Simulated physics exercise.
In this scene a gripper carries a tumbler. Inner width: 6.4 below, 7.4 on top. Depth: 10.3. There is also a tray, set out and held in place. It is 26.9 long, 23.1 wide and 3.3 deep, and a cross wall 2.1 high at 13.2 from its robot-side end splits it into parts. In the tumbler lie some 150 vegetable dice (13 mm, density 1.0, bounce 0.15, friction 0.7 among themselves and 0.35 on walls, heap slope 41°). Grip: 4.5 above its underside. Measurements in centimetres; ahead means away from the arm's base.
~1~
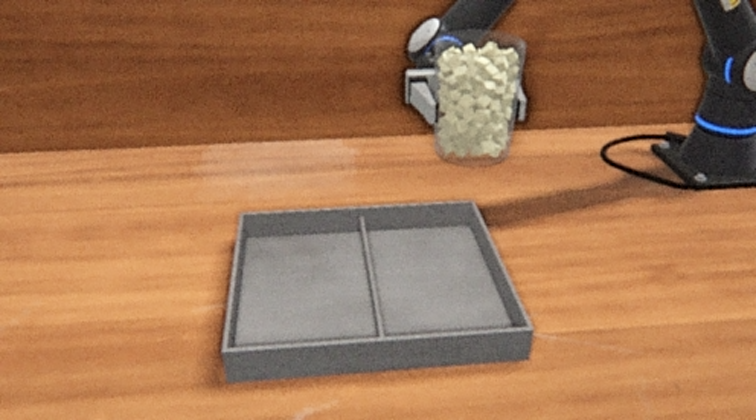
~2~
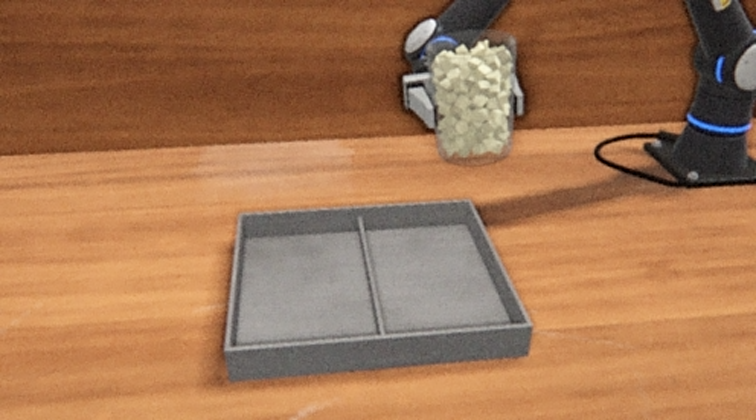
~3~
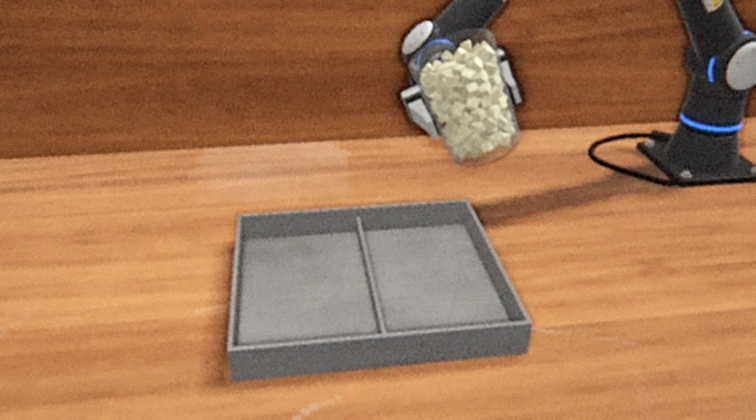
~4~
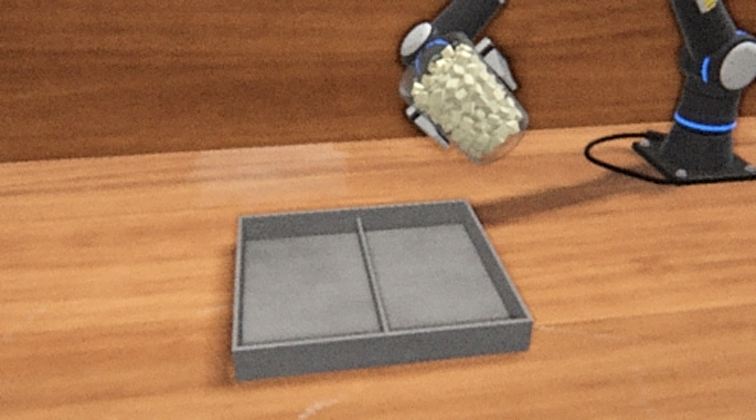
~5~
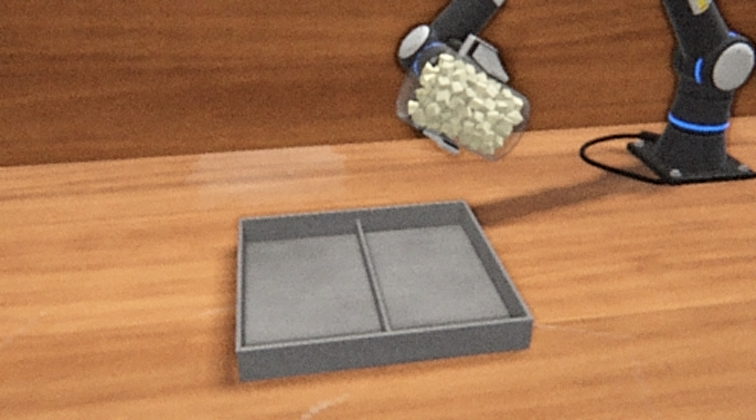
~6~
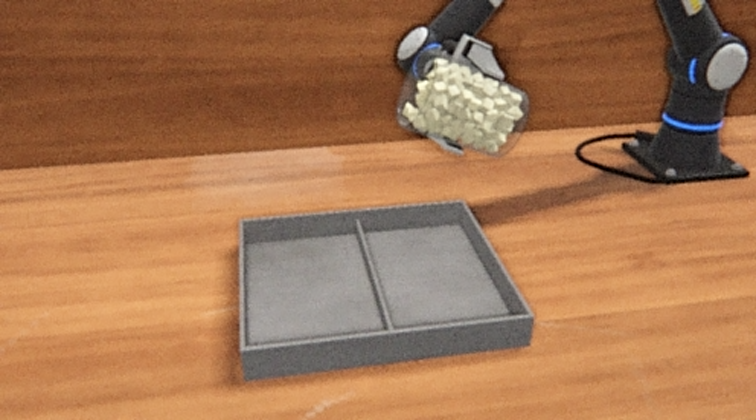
On a wooden tabletop, a robot gripper steadily tilting a clear tumbler of pale vegetable dice near a grey divided tray.
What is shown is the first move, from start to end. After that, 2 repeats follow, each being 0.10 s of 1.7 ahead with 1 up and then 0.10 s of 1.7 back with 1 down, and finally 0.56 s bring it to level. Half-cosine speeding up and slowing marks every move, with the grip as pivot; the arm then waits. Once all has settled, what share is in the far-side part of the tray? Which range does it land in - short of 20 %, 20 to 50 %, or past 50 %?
It lands short of 20 %.
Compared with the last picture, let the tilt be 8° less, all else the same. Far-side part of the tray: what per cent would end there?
Roughly 5 percent then.
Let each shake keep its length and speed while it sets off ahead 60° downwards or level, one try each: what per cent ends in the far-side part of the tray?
Try one gives about 0 in a hundred, try two about 5 in a hundred.
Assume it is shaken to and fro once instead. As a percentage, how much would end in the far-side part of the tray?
That would give close to 5 percent.
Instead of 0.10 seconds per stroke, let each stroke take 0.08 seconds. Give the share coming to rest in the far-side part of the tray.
Estimate: Close to 20 percent.
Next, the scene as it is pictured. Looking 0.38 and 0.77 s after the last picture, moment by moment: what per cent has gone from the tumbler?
At the first time about 5 per cent, at the second about 15 per cent.
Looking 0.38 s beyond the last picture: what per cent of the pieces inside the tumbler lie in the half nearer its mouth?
Some 55 per cent.
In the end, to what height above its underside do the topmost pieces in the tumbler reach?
I'd say close to 10.5 cm.
Then, 0.38 s later, tilted 65° forward, highest piece 23 above the table; 143 in the tumbler, 5 in the far-side part, 4 in flight or on a rim.
Then, 0.77 s later, tilted 17° forward, highest piece 26 above the table; 131 in the tumbler, 15 in the far-side part, 6 in the robot-side part.
Then, 1.16 s later, level, highest piece 26 above the table; 131 in the tumbler, 15 in the far-side part, 6 in the robot-side part.
Then, 2.21 s later, level, highest piece 26 above the table; 131 in the tumbler, 15 in the far-side part, 6 in the robot-side part.
At rest, 131 in the tumbler, 15 in the far-side part, 6 in the robot-side part. That is 10 % in the far-side part of the tray.
